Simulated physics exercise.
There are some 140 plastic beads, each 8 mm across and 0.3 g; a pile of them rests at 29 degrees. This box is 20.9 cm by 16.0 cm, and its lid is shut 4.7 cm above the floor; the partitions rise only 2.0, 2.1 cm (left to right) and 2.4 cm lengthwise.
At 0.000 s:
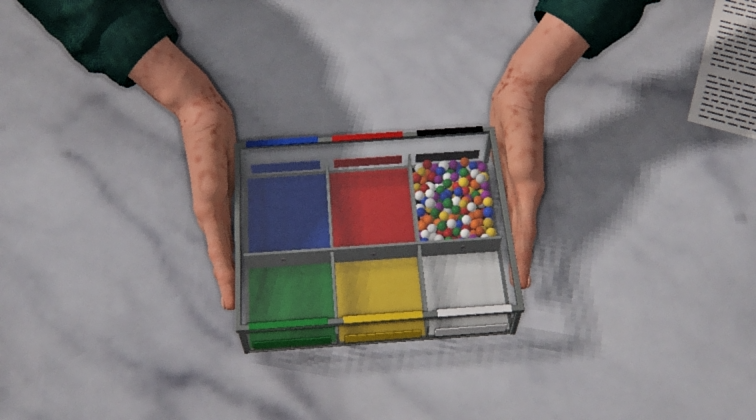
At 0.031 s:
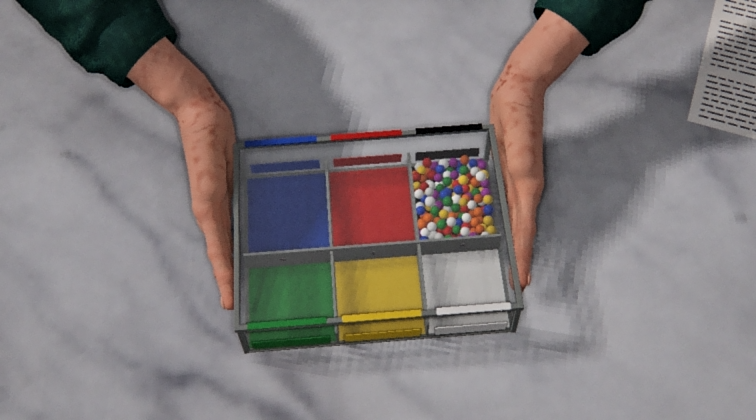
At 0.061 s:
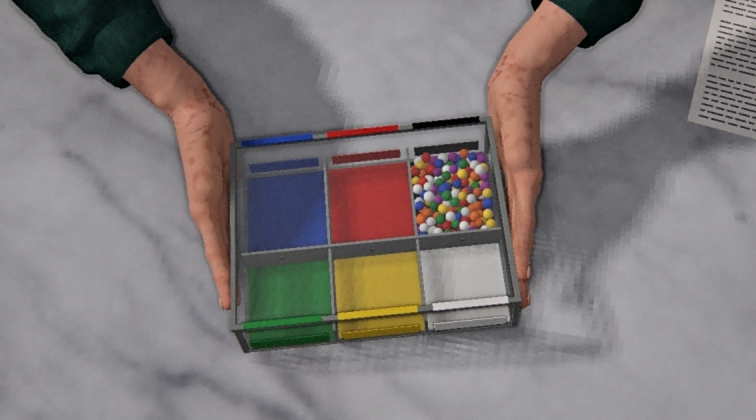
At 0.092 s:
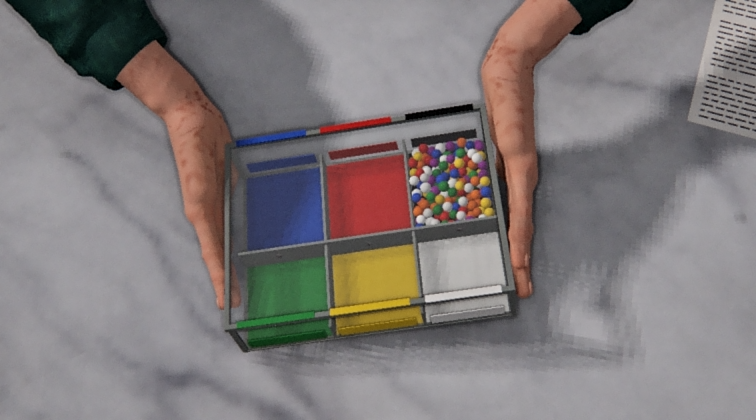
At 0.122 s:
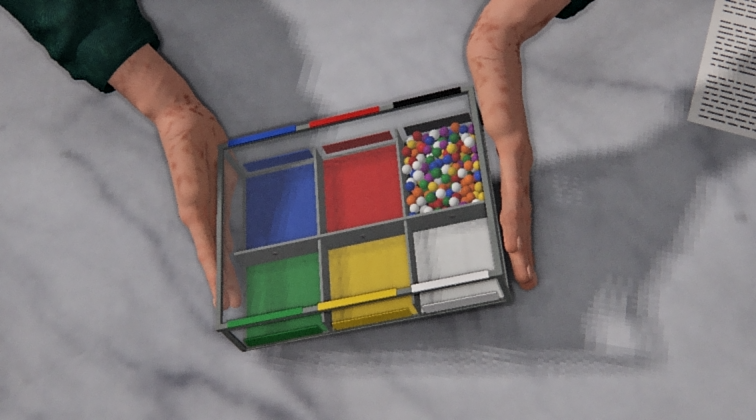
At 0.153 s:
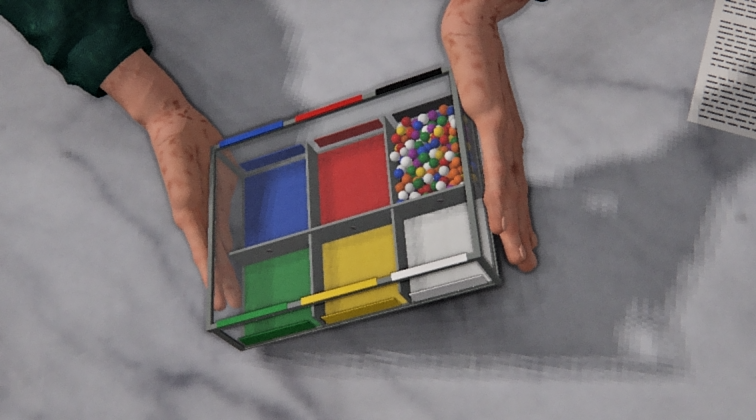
Two hands in dark green sleeves hold the sides of a clear-lidded box on a grey marbled surface, seen from above, with a printed sheet at the upper right. The box has blue, red and black-marked compartments behind green, yellow and white ones, with multicoloured beads filling the back right one. The hands tilt the box, raising its right side and turning it slightly leftward, while the beads stay in their compartment and the view stays still.
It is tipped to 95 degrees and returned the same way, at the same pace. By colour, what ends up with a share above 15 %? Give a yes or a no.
Red - no; blue - yes; green - no; yellow - no; white - no; black - no.
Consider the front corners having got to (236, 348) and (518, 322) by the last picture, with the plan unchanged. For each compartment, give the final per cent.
Each compartment ends with this per cent: Red 0, blue 0, green 10, yellow 45, white 35 and black 5.
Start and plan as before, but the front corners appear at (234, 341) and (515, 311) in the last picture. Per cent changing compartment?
Estimate: Around 95 %.
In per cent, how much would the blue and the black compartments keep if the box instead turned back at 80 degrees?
With that change it's blue at 65 per cent and black at 10 per cent.
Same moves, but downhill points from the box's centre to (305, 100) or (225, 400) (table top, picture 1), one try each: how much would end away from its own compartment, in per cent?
Near 20 and 100 percent, in that order.
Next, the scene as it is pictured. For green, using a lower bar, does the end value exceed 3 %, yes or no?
As for green, indeed so.
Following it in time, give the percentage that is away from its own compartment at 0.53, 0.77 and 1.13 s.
In order, some 70, 100 and 100.
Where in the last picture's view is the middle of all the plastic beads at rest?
Around (268, 213).
After 0.53 s, tilt 93 degrees; red 60 %, blue 10 %, black 30 %.
After 0.77 s, tilt 39 degrees; red 5 %, blue 85 %, green 10 %.
After 1.13 s, tilt 0 degrees; red 5 %, blue 85 %, green 10 %.
In the end, at 1.7 s, red 5 %, blue 85 %, green 10 %, yellow 0 %, white 0 %, black 0 %.
